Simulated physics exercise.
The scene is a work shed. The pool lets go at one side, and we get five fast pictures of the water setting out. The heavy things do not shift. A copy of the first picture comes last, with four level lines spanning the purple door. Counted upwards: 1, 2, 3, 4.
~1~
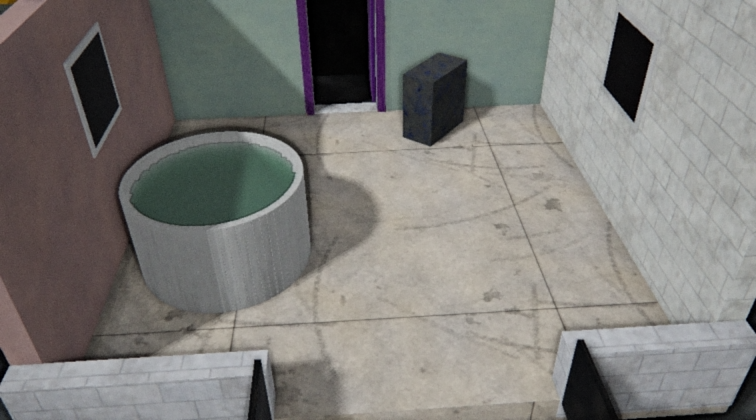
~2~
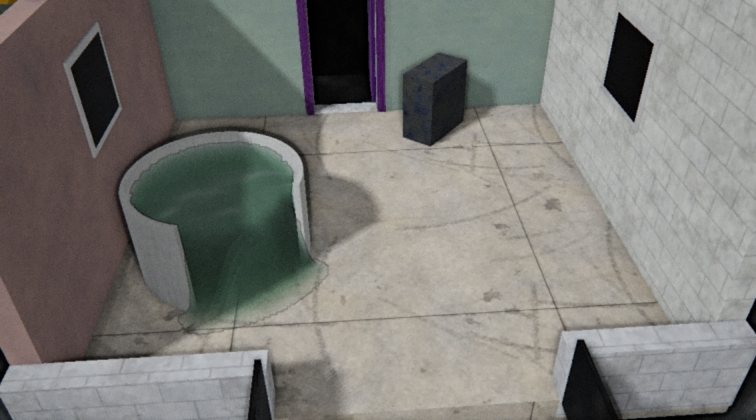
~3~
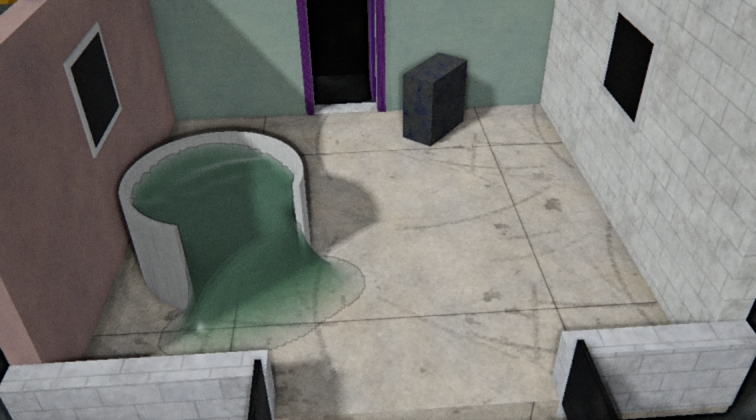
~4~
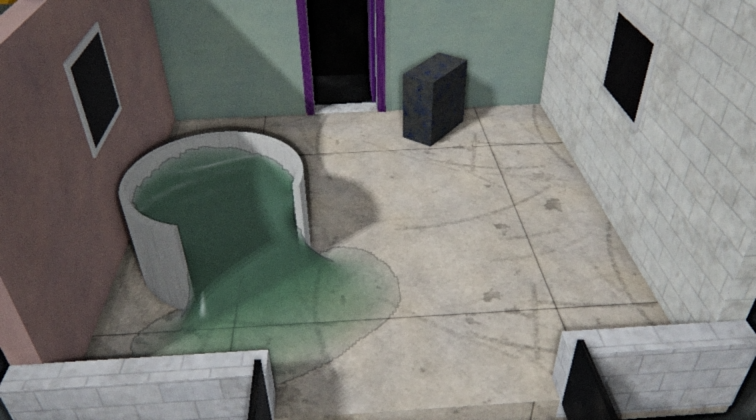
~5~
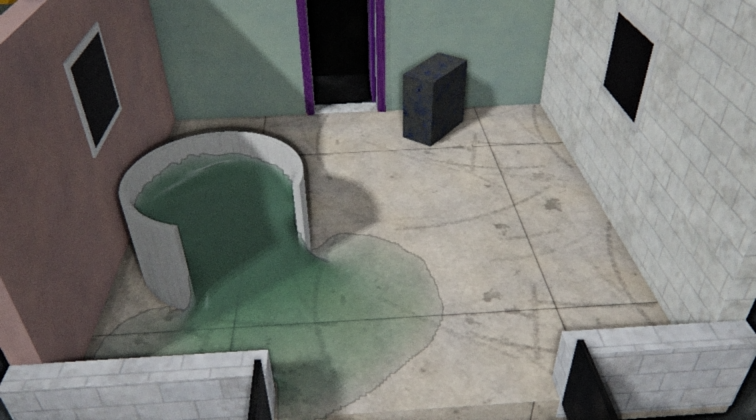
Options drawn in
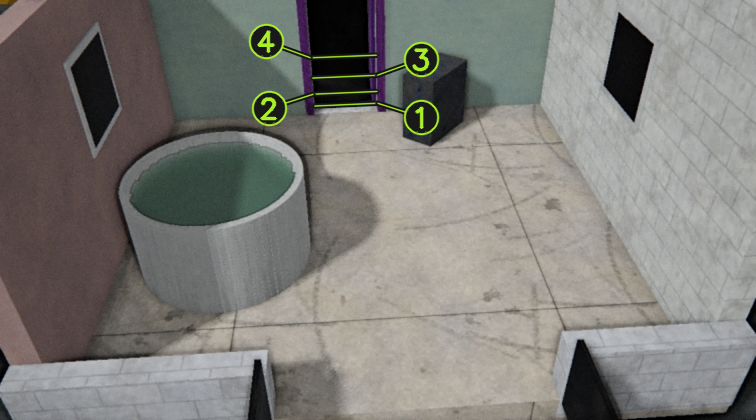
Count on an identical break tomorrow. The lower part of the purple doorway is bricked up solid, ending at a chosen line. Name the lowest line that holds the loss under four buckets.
Mark 1.
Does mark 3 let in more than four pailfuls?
No, not at all.
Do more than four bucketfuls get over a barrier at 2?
No, not at all.
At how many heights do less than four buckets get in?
All four.
On the marked copy, 1 at (346, 104); 2 at (345, 92); 3 at (344, 76); 4 at (343, 56); from the bottom up 1, 2, 3, 4.
With 1, nothing gets over.
With 2, nothing gets over.
With 3, nothing gets over.
With 4, nothing gets over.
